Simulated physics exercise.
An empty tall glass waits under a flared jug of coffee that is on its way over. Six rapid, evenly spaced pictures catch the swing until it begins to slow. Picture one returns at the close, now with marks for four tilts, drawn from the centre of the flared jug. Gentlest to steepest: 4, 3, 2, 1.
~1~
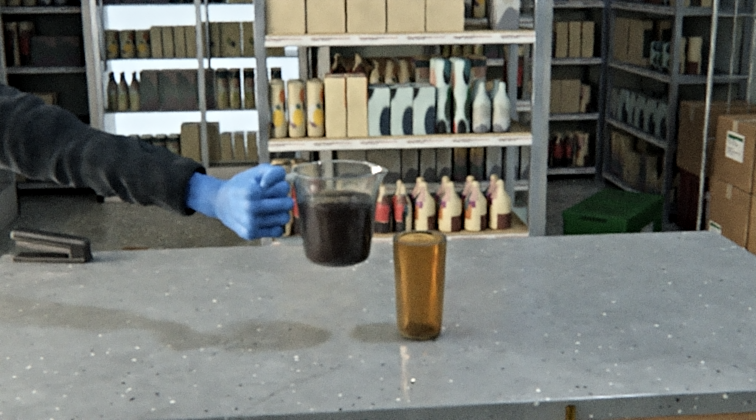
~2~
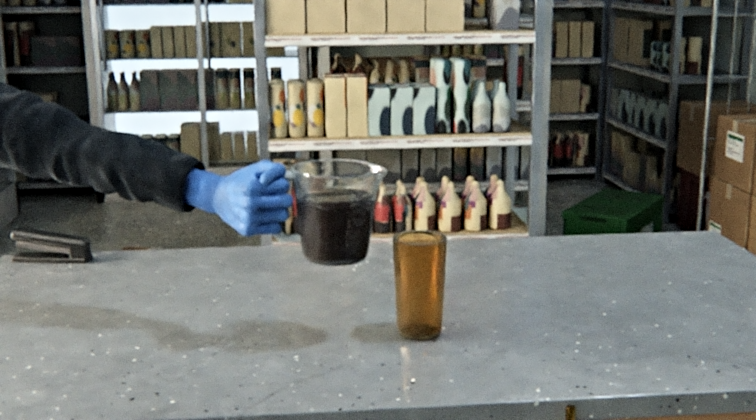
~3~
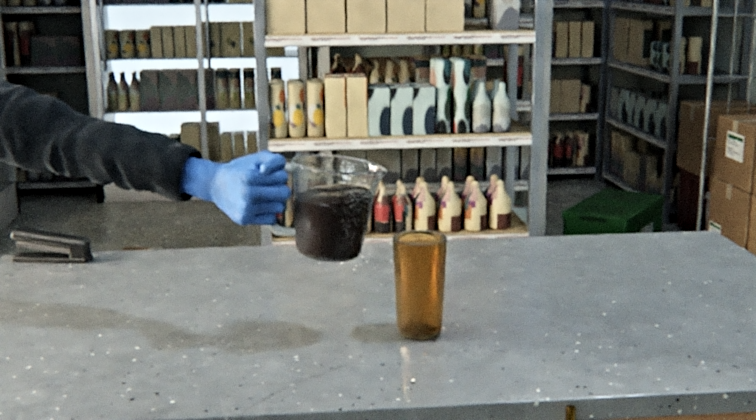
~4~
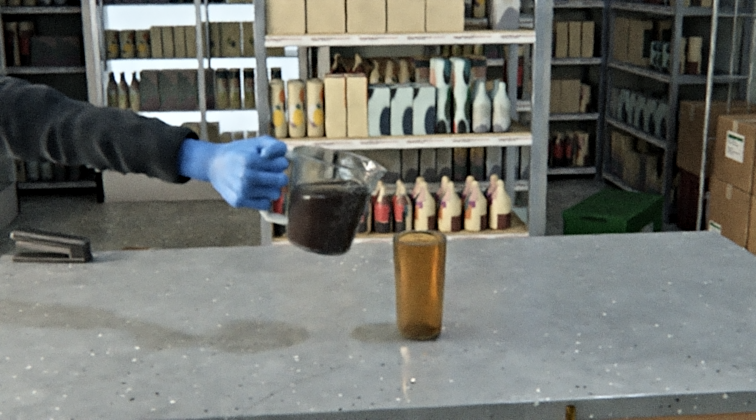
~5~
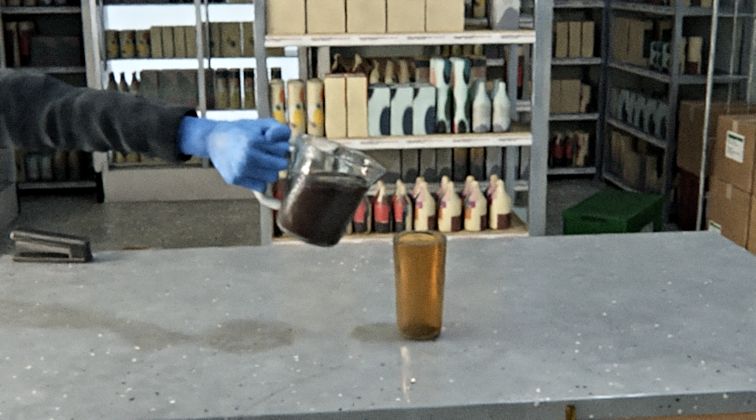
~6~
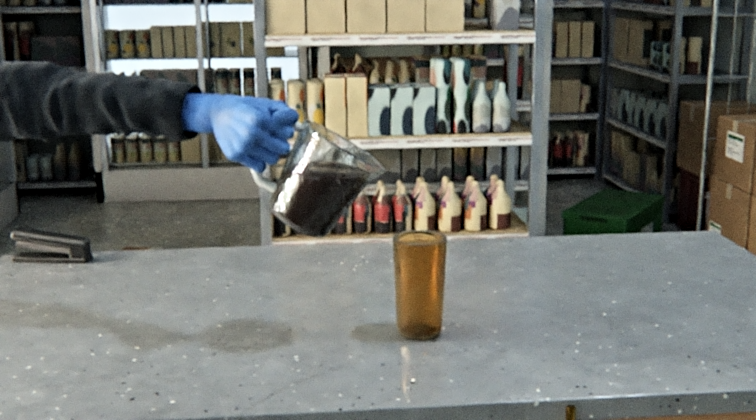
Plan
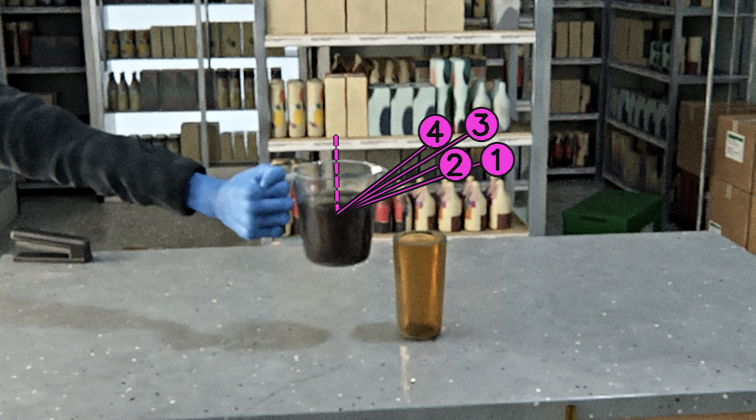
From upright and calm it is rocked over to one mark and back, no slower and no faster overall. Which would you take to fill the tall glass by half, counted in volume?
Go for 3.
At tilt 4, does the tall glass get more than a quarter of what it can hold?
Yes, clearly.
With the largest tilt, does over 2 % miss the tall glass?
Yes, it does.
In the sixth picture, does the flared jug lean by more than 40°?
No, it does not.
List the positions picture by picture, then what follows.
In the first picture, upright, lip at (386, 170); rim of the tall glass round (420, 237); nothing has left yet.
In the second picture, upright, lip at (386, 170); nothing has left yet.
In the third picture, tipped about 6°, lip at (386, 170); nothing has left yet.
In the fourth picture, tipped about 13°, lip at (385, 170); nothing has left yet.
In the fifth picture, tipped about 22°, lip at (385, 170); nothing has left yet.
In the sixth picture, tipped about 31°, lip at (384, 170); nothing has left yet.
In magenta, 1 at (480, 163); 2 at (437, 166); 3 at (467, 134); 4 at (425, 146).
For tilt 1, the tall glass ends with about 70 % of what it can hold; 13 % of the coffee is spilt.
For tilt 2, the tall glass ends with about 66 % of what it can hold.
For tilt 3, the tall glass ends with about 49 % of what it can hold.
For tilt 4, the tall glass ends with about 31 % of what it can hold.
